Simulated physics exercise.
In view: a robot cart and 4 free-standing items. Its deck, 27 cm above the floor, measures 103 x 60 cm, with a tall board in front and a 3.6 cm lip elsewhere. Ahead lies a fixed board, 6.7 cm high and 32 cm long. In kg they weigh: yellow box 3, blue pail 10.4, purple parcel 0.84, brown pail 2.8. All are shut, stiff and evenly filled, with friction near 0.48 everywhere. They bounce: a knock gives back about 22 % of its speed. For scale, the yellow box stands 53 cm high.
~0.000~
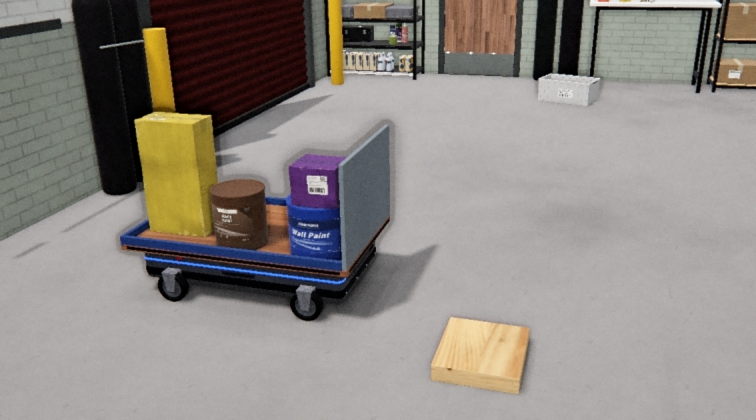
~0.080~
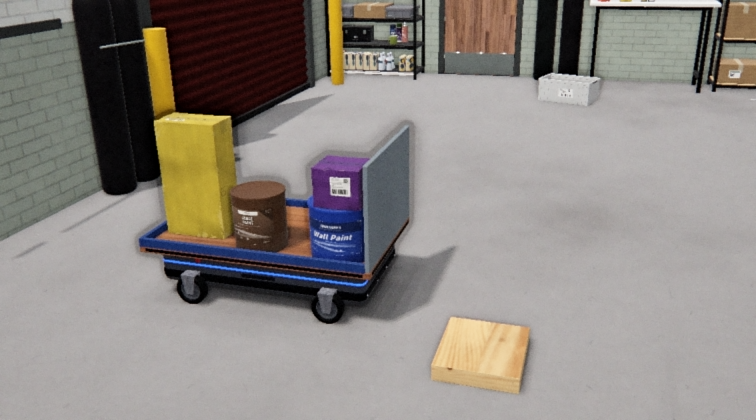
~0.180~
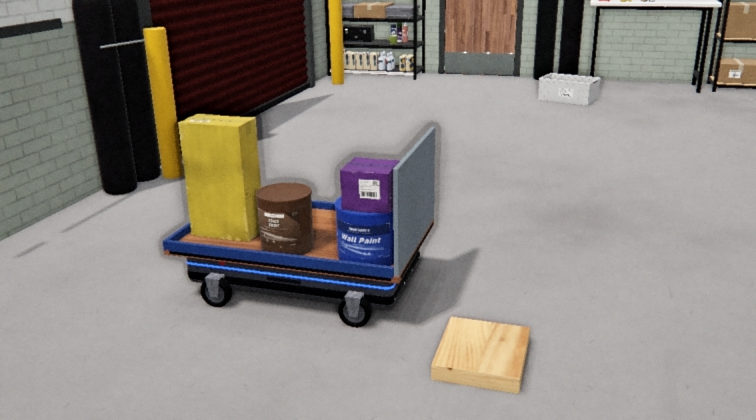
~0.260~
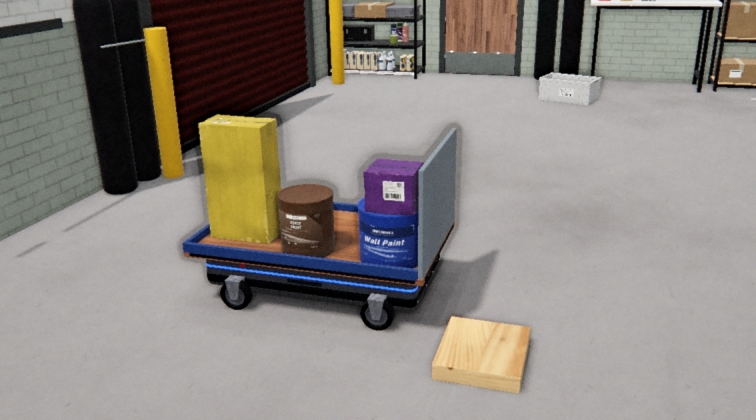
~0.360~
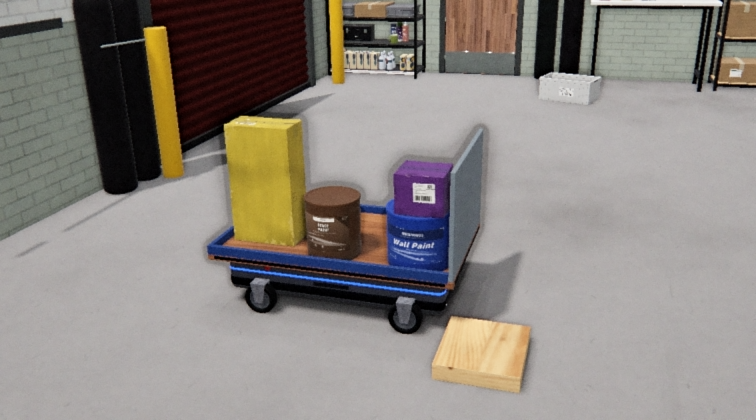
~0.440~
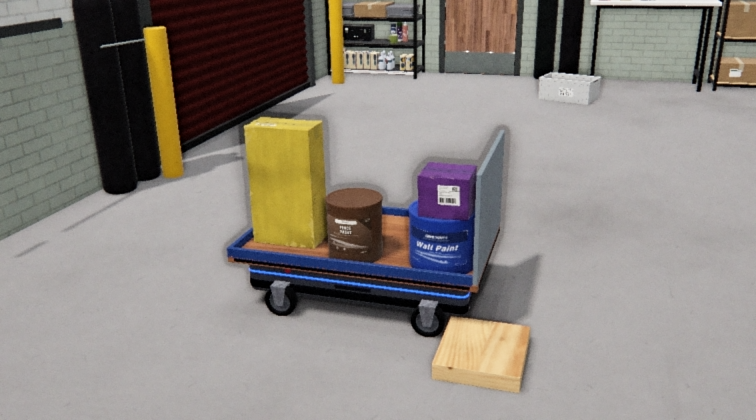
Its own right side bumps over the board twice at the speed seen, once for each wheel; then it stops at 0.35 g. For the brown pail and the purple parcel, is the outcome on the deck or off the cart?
The brown pail remains on the deck; the purple parcel remains on the deck.
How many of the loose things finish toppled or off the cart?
In all, 2.
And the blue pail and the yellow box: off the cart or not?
The blue pail is still on the deck; the yellow box finishes off the cart.
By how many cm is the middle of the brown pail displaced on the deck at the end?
About 4 cm.
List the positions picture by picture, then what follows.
In the first frame, 0 cm covered; brown pail (240, 216); purple parcel (321, 181).
In the second frame, 10 cm covered; yellow box (199, 176); blue pail (342, 227).
In the third frame, 22 cm covered; yellow box (223, 178); blue pail (369, 229).
In the fourth frame, 31 cm covered; yellow box (243, 179); blue pail (392, 231).
In the fifth frame, 43 cm covered; yellow box (268, 181); blue pail (420, 234).
In the sixth frame, 53 cm covered; brown pail (355, 226); purple parcel (448, 191).
After 0.84 s, 101 cm covered; purple parcel leaning 7° near (536, 174); blue pail leaning 12°.
After 1.34 s, 161 cm covered; purple parcel leaning 62° near (674, 231); brown pail leaning 7° near (638, 246); yellow box leaning 33°.
After 2.04 s, 204 cm covered, stopped; yellow box now off the cart; purple parcel on its side; brown pail slid 5 cm.
At rest (3.2 s), off the cart, yellow box; tipped over on the deck, purple parcel; the other 2 in place, give or take 10 cm.
